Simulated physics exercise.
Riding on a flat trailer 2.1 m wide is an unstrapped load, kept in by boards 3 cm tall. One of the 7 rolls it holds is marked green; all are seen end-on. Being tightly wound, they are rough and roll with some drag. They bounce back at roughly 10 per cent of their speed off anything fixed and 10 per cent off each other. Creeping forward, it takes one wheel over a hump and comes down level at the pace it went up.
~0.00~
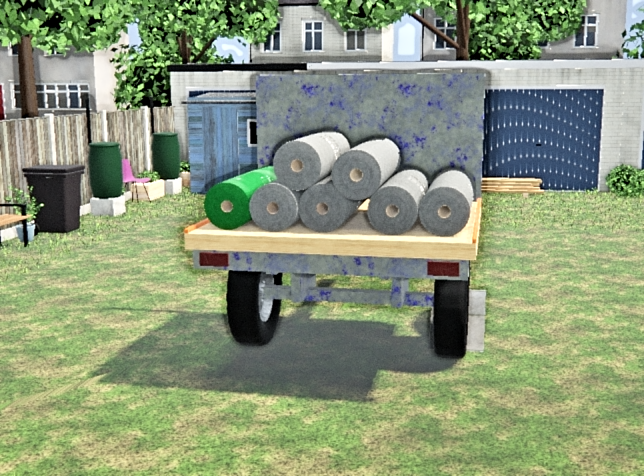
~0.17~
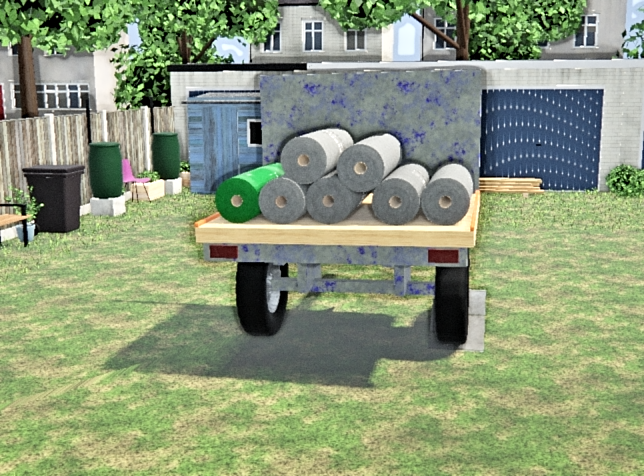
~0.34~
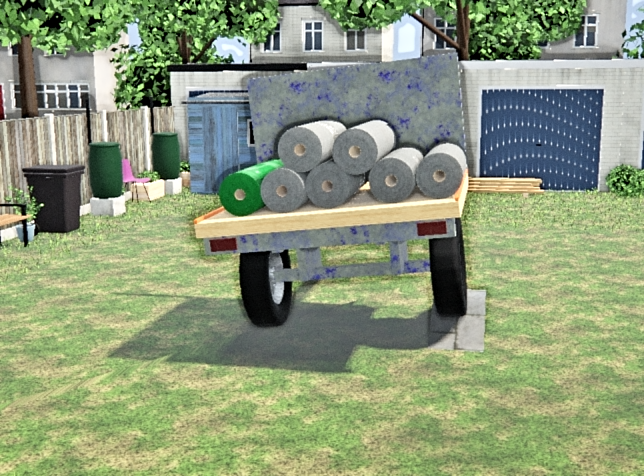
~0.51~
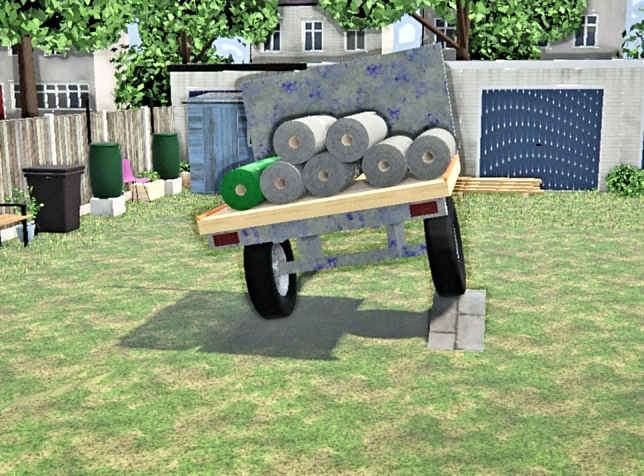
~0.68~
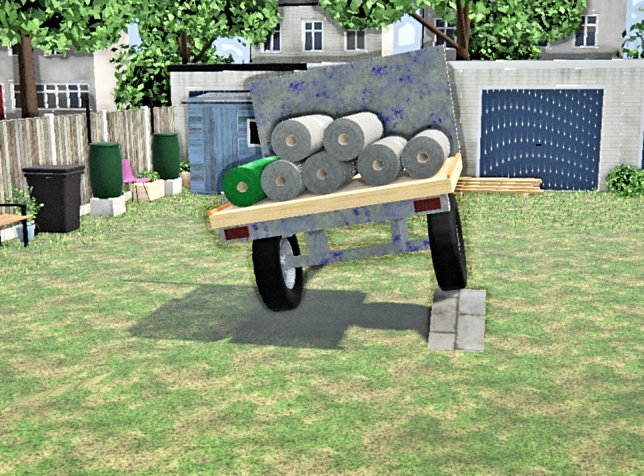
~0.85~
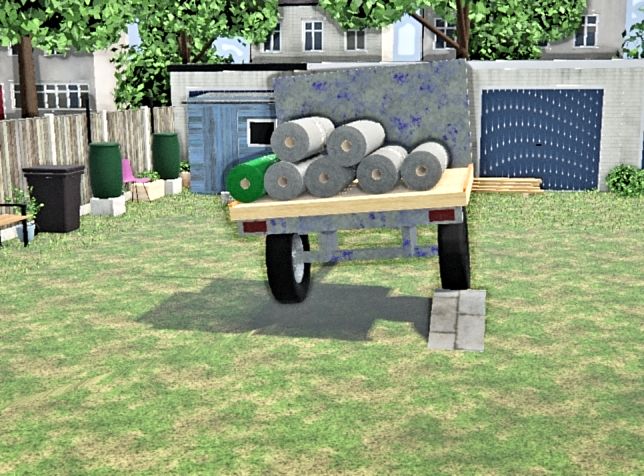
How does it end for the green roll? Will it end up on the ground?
As for green, it is lost over the side.
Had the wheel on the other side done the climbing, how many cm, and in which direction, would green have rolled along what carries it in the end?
It would finish around 25 centimetres right of its start.
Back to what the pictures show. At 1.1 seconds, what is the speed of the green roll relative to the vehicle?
Speed approx. 0.4 m/s.
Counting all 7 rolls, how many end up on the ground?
It comes to 1.
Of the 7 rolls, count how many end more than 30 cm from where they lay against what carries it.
7.
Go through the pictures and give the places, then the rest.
In the first frame, green (226, 207); 5 of the 7 make up the bottom layer.
In the second frame, green (236, 201); the deck slopes 1° down to the left.
In the third frame, green (240, 195); the deck slopes 6° down to the left.
In the fourth frame, green (240, 190); the deck slopes 10° down to the left.
In the fifth frame, green (242, 187); the deck slopes 10° down to the left.
In the sixth frame, green (245, 184); the deck slopes 5° down to the left.
By 1.1 s, green is dropping off the left side; 1 gone from the deck.
By 1.2 s, green is dropping off the left side; 1 gone from the deck.
By 1.4 s, green is dropping off the left side; 1 gone from the deck.
Finally (2.7 s), green is down on the left; 1 gone from the deck.
